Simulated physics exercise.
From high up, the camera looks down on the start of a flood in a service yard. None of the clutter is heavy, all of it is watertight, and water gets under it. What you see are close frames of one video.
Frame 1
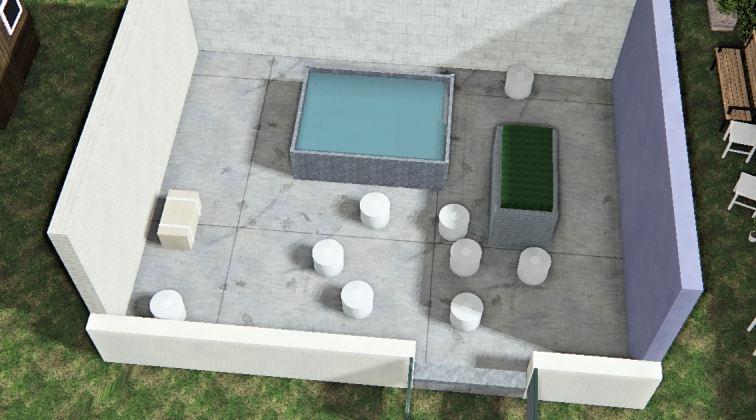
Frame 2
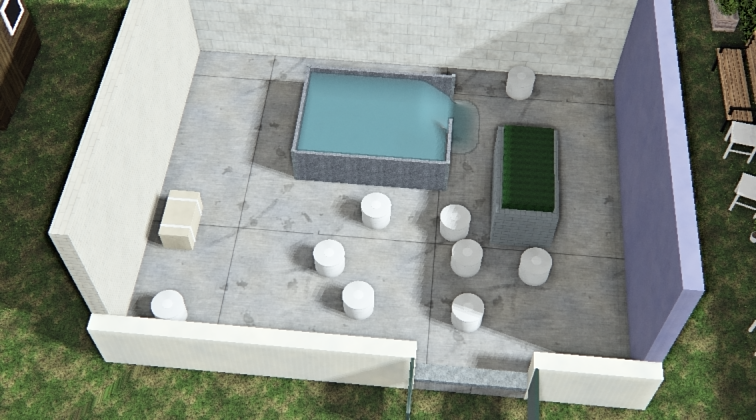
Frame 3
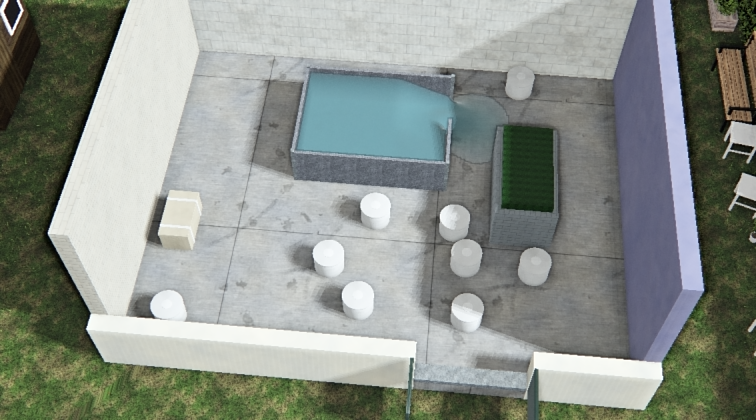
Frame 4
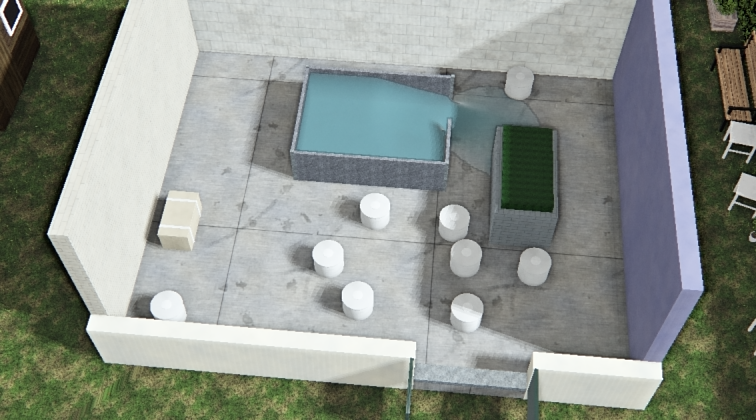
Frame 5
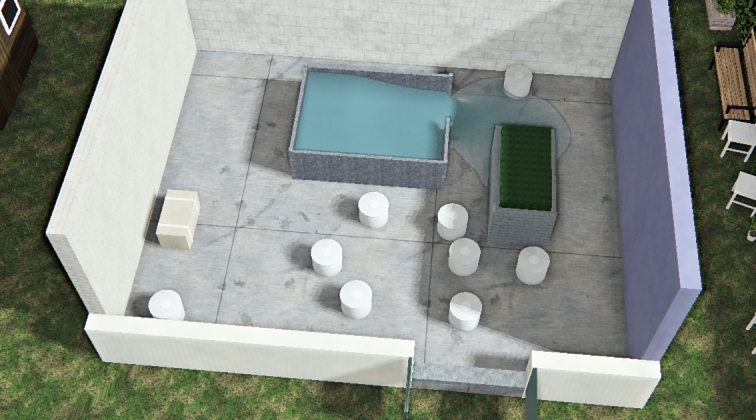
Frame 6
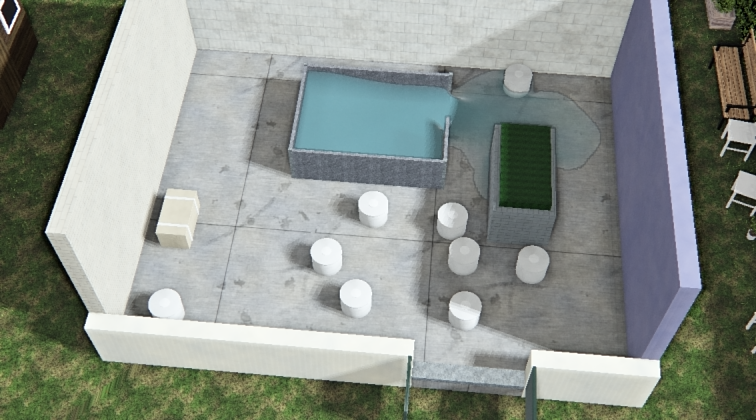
A raised pool leaks water from its right side, spreading around the green-topped block.
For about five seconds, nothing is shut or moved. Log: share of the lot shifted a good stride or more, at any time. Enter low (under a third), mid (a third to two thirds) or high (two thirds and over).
Low.
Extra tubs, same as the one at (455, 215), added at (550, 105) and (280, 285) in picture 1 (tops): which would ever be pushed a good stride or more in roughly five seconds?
In turn: Shifted that much, not that far.
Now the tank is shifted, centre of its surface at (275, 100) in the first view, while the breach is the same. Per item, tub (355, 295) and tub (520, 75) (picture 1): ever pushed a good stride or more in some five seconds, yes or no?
In order: Distance not reached, distance reached.
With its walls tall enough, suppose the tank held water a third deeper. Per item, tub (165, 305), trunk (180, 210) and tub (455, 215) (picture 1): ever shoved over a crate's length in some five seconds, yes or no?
Per item, in order: Missed the mark; missed the mark; missed the mark.
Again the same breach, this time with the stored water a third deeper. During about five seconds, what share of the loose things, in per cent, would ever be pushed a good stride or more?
I make it 10 per cent.
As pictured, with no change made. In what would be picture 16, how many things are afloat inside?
Tally at that point: 1.
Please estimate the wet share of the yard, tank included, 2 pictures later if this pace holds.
Roughly 25 in a hundred.
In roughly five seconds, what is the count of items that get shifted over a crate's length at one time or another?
My count comes to 1.
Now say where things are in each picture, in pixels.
In the first picture, a tub at (520, 76), on the bottom; a tub at (535, 260), on the bottom; 0 of 10 have shifted.
In the second picture, a tub at (522, 76) rests on the ground; a tub at (537, 261) rests on the ground; 0 of 10 have shifted.
In the third picture, a tub at (521, 76) rests on the ground; a tub at (536, 261), on the bottom; 0 of 10 have shifted.
In the fourth picture, a tub at (520, 76) rests on the ground; a tub at (536, 261), on the bottom; 0 of 10 have shifted.
In the fifth picture, a tub at (519, 75), on the bottom; a tub at (534, 260) rests on the ground; 0 of 10 have shifted.
In the sixth picture, a tub at (519, 74) rests on the ground; a tub at (534, 259), on the bottom; 0 of 10 have shifted.
A moment on, 0 of 10 are well off their spots; 0 afloat.
Next, 1 of 10 are well off their spots; 1 afloat.
Later, 1 of 10 are well off their spots; 1 afloat.
In the end, 1 of 10 are well off their spots, and 1 have been at some point; 1 afloat.
